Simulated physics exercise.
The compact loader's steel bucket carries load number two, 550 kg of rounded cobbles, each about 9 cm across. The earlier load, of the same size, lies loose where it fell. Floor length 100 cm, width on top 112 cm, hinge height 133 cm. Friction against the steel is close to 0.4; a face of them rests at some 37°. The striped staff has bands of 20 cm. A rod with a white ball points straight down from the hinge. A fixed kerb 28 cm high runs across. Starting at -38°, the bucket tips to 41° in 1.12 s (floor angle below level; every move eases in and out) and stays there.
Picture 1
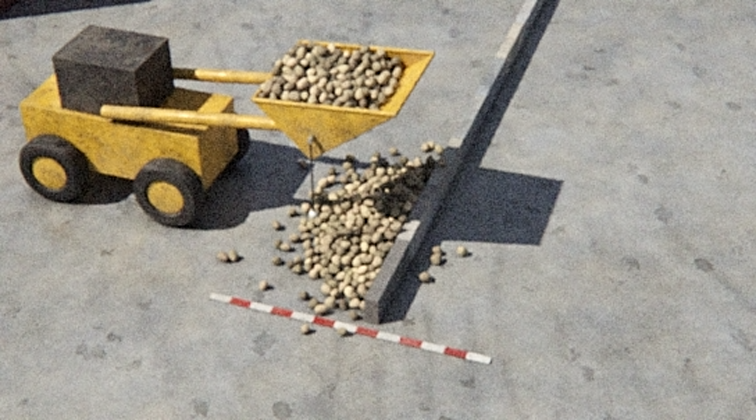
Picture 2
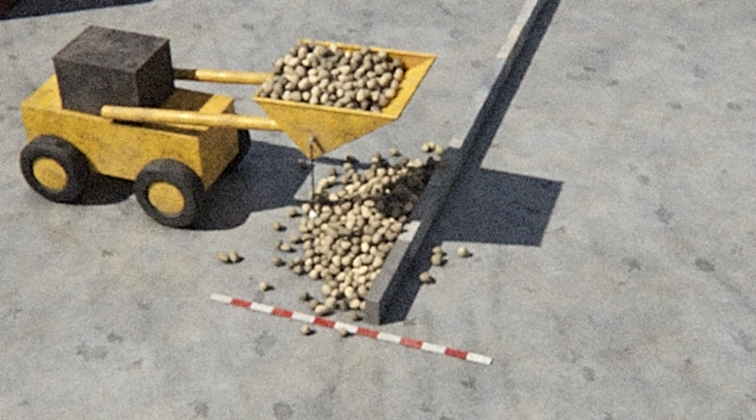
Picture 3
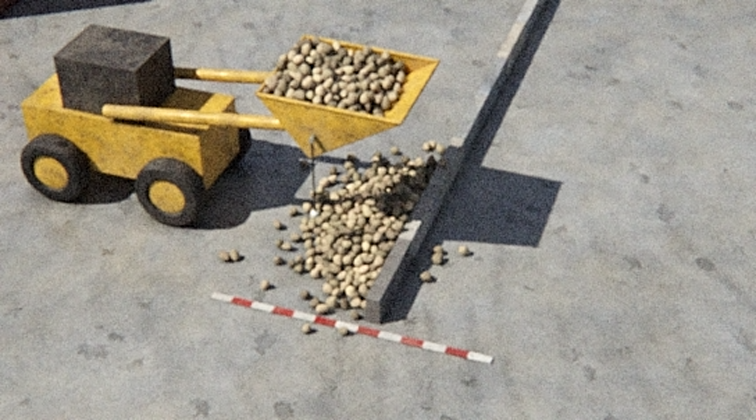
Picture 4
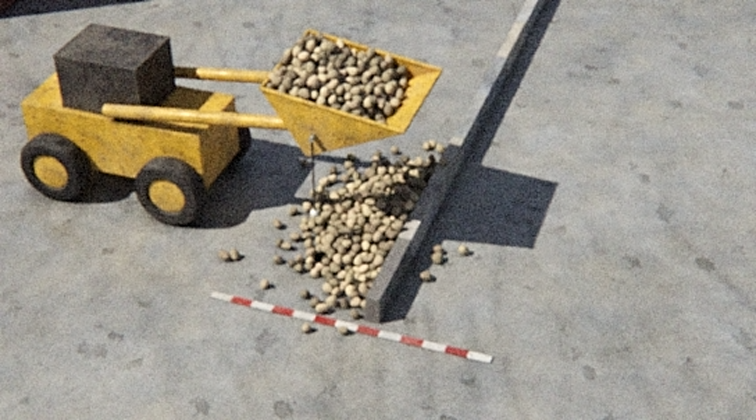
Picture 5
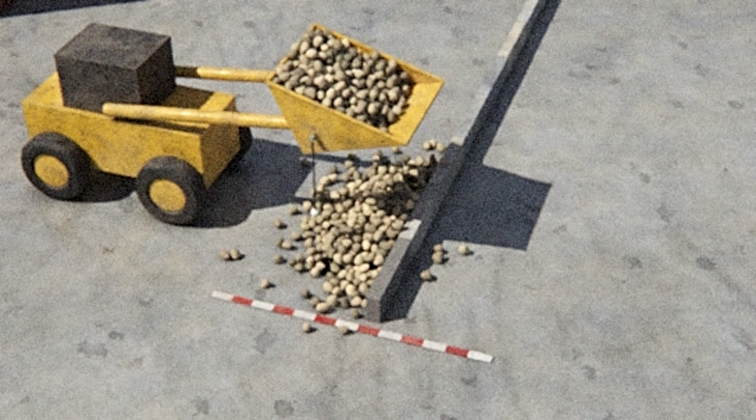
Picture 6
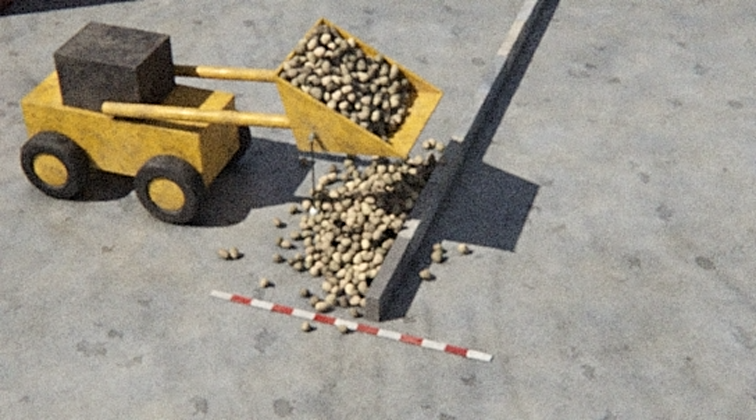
The yellow loader's bucket, full of pale and dark stones, tilts gradually forward above a stone pile.
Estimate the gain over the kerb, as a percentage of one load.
Some 79 per cent is added.
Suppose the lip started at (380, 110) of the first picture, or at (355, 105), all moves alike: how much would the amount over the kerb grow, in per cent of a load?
First some 60, then 25 per cent.
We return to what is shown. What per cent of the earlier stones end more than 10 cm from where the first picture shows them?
About 0 per cent.
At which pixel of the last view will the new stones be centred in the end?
Near (463, 241).
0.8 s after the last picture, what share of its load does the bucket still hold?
It holds some 55 per cent.
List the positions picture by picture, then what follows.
The bucket is at -38°, its lip at (396, 115); the top of the load is at (316, 61). The earlier load is highest near (395, 209), 33 cm above ground level, 99 % on this side of the kerb, 1 % over the kerb, in the first picture.
The bucket is at -36°, its lip at (398, 118); the top of the load is at (312, 61), in the second picture.
The bucket is at -32°, its lip at (401, 123); the top of the load is at (306, 54), in the third picture.
Lip at (404, 133), floor tilted -25°, highest stones at (306, 50), in the fourth picture.
The bucket is at -17°, its lip at (407, 144); the top of the load is at (309, 42), in the fifth picture.
The bucket is at -8°, its lip at (406, 157); the top of the load is at (317, 38), in the sixth picture.
Then, 0.4 s after the last picture the floor is at 29°; in per cent of one load, 100 in the bucket, 99 on this side of the kerb, 1 over the kerb; the foremost stones are at (428, 227).
Then, 0.8 s after the last picture the floor is at 41°; in per cent of one load, 55 in the bucket, 130 on this side of the kerb, 16 over the kerb; the foremost stones are at (452, 243).
Then, 1.1 s after the last picture the floor is at 41°; in per cent of one load, 14 in the bucket, 130 on this side of the kerb, 56 over the kerb; the foremost stones are at (530, 251).
Then, 3.8 s after the last picture the floor is at 41°; in per cent of one load, 0 in the bucket, 120 on this side of the kerb, 80 over the kerb; the foremost stones are at (669, 281). Net gain over the kerb, 79.
